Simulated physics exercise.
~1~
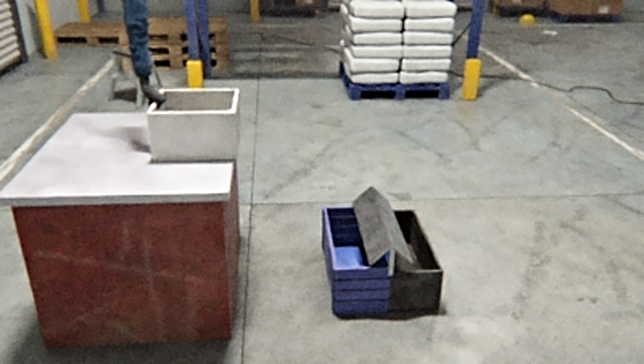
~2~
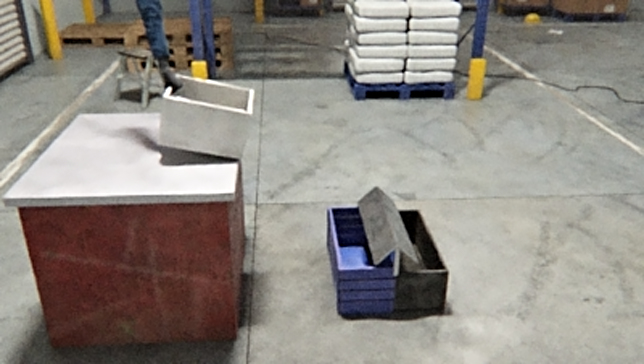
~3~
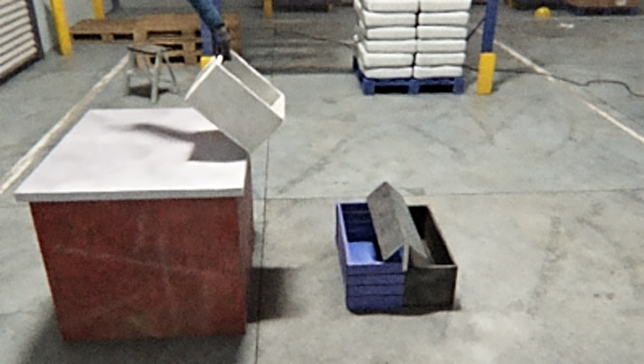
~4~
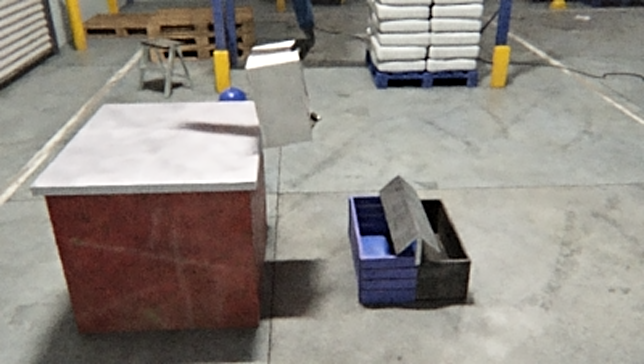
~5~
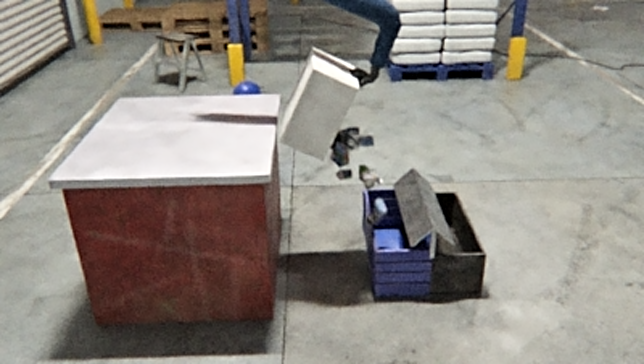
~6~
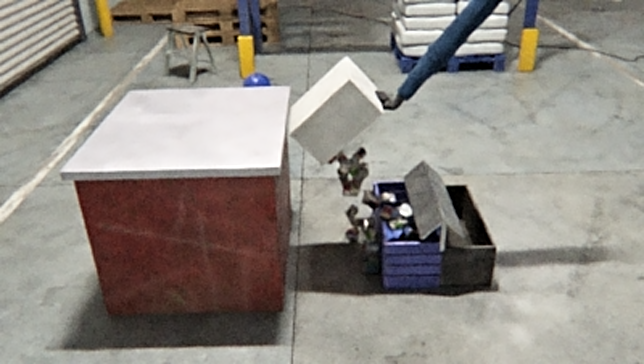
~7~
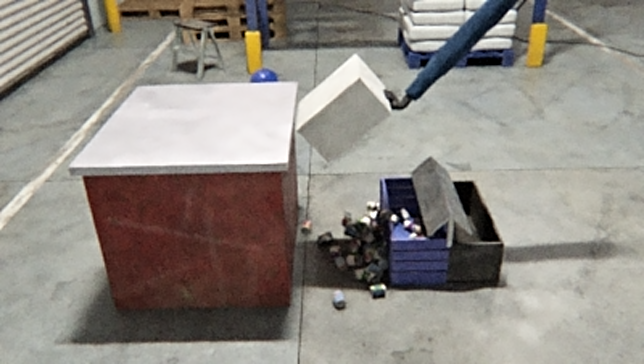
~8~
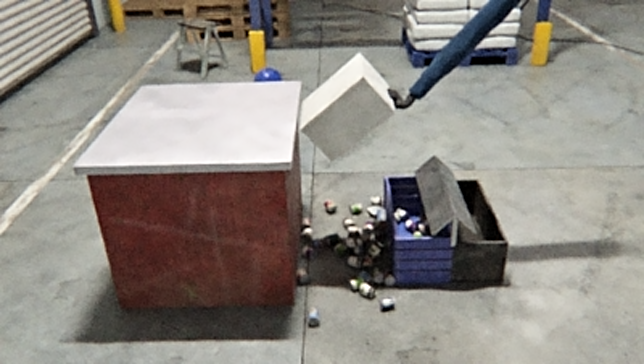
White crate tipping off a bench in a blue arm's grip, spilling small tins partly into a blue tote, many scattering on the floor.
